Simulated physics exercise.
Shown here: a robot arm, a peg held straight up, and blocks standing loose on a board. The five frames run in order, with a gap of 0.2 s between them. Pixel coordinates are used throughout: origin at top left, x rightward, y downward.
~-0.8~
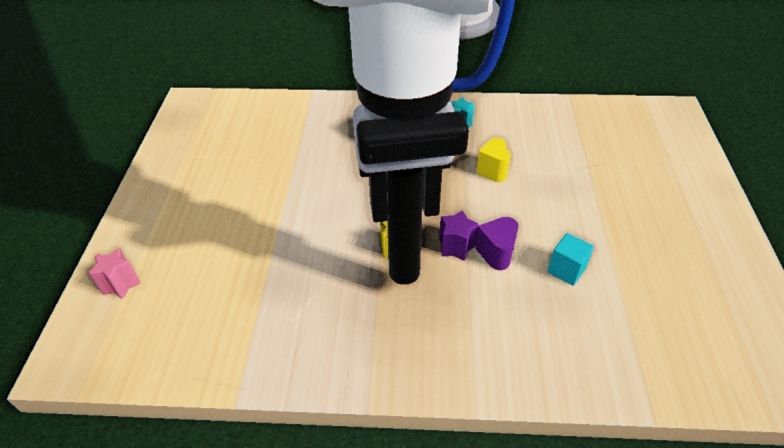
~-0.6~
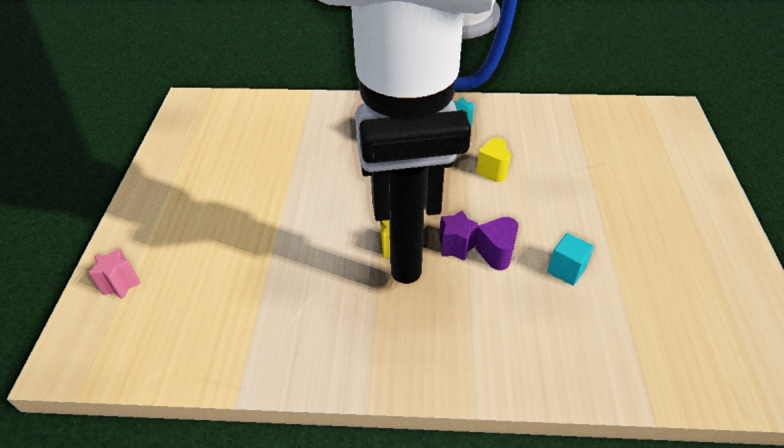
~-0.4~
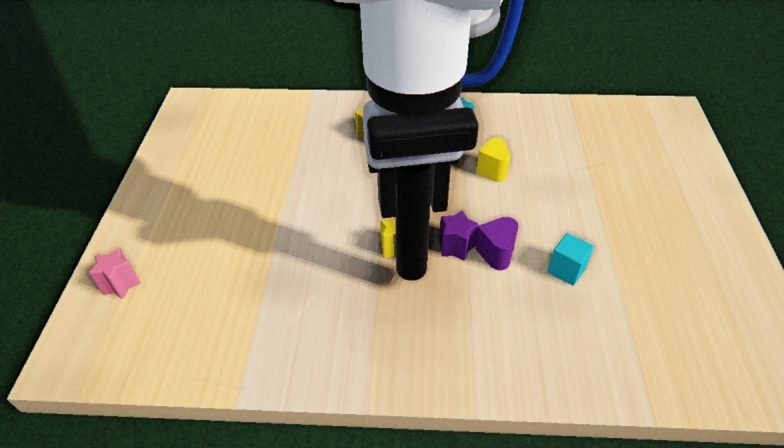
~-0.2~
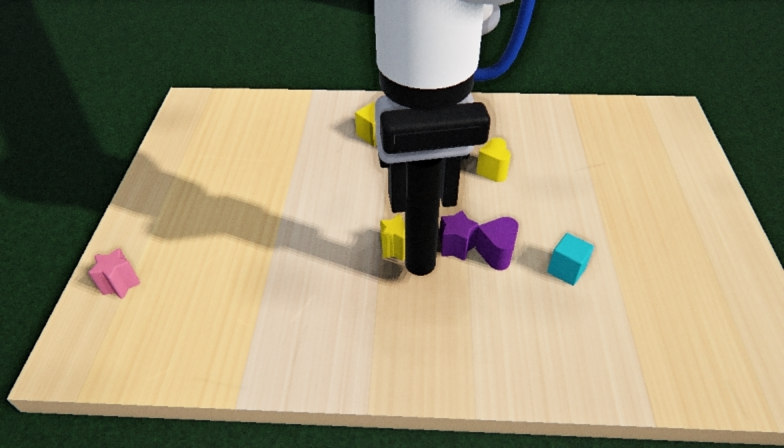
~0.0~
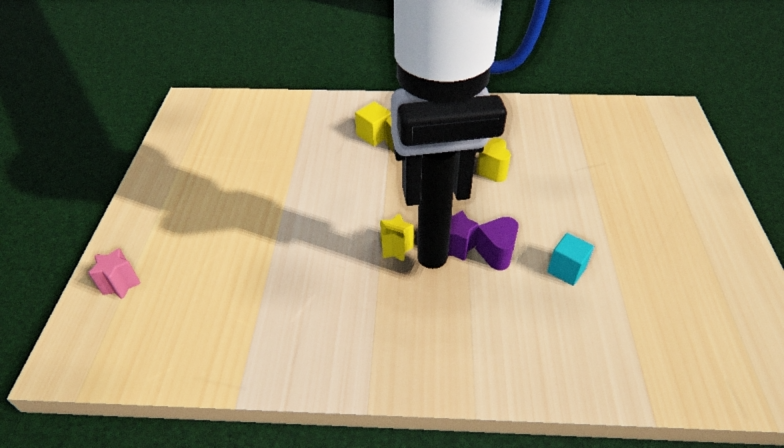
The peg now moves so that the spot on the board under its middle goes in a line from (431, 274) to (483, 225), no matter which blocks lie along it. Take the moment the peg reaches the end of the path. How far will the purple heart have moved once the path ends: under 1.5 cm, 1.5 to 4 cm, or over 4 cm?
The shift is below 1.5 cm.
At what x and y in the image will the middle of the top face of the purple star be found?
(493, 184)
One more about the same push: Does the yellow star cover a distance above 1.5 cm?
Short answer: No.
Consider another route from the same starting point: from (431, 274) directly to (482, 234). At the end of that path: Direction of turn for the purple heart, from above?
Answer: With the clock.
The first path, step by step. Halfway along, peg (460, 232); purple star (472, 207).
At the end, peg (486, 209); yellow star unmoved; purple star (493, 184); purple heart (508, 227), turned 40° clockwise.
